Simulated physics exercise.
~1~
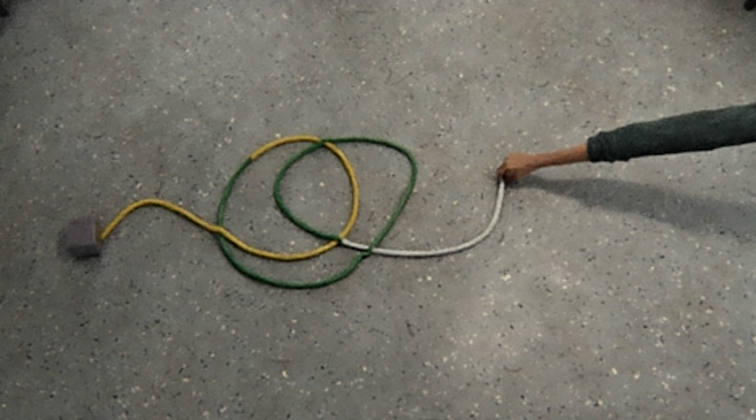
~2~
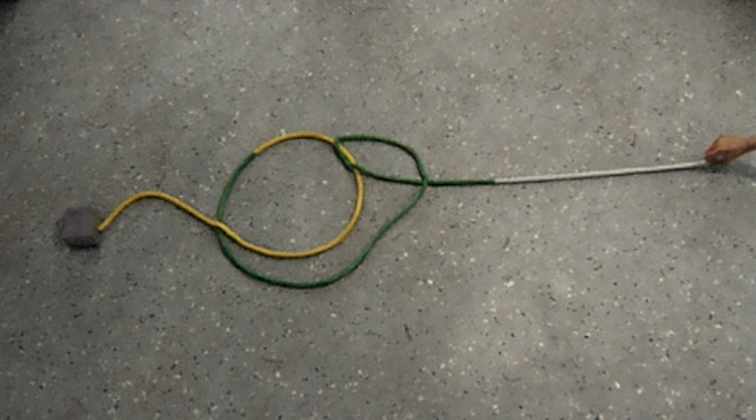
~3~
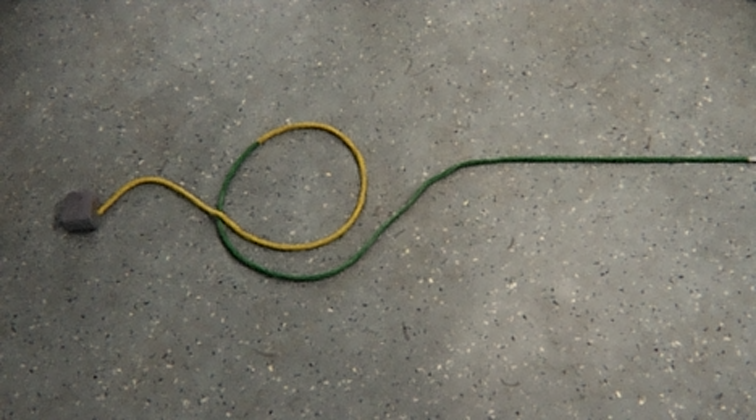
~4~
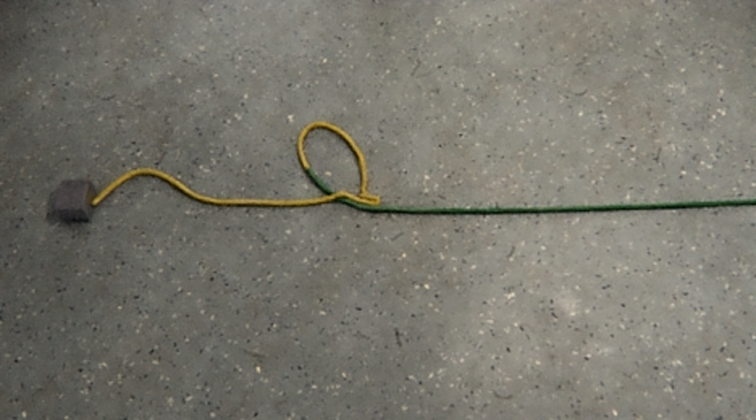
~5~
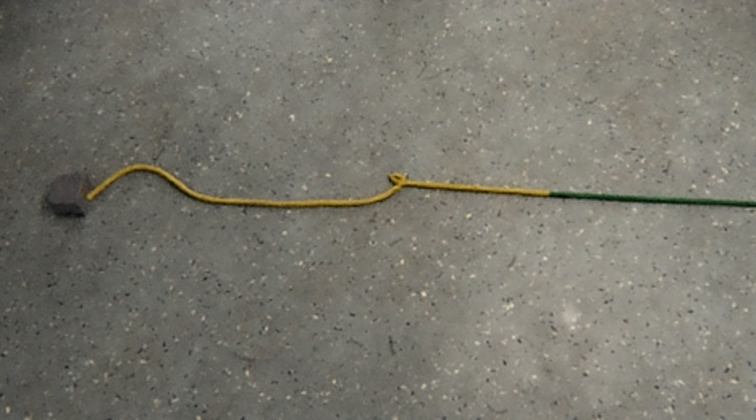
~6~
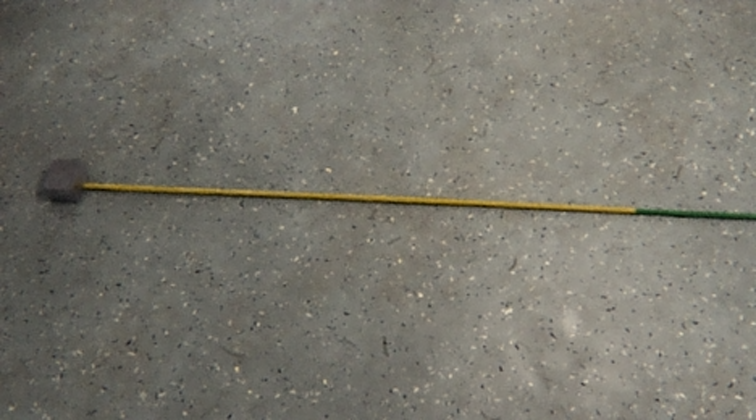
To begin with, a rope coloured yellow, green and white lies in overlapping loops on a speckled grey floor, its yellow end held at a dark block on the left while a hand grips the white end. The hand draws that end off to the right, and the right-hand green loop narrows. That loop then opens out, leaving one large yellow and green loop. As the pull continues, this loop shrinks to a small yellow one, then to a tiny curl. Finally the curl disappears, and the rope stretches straight from the block, with no knot in view.
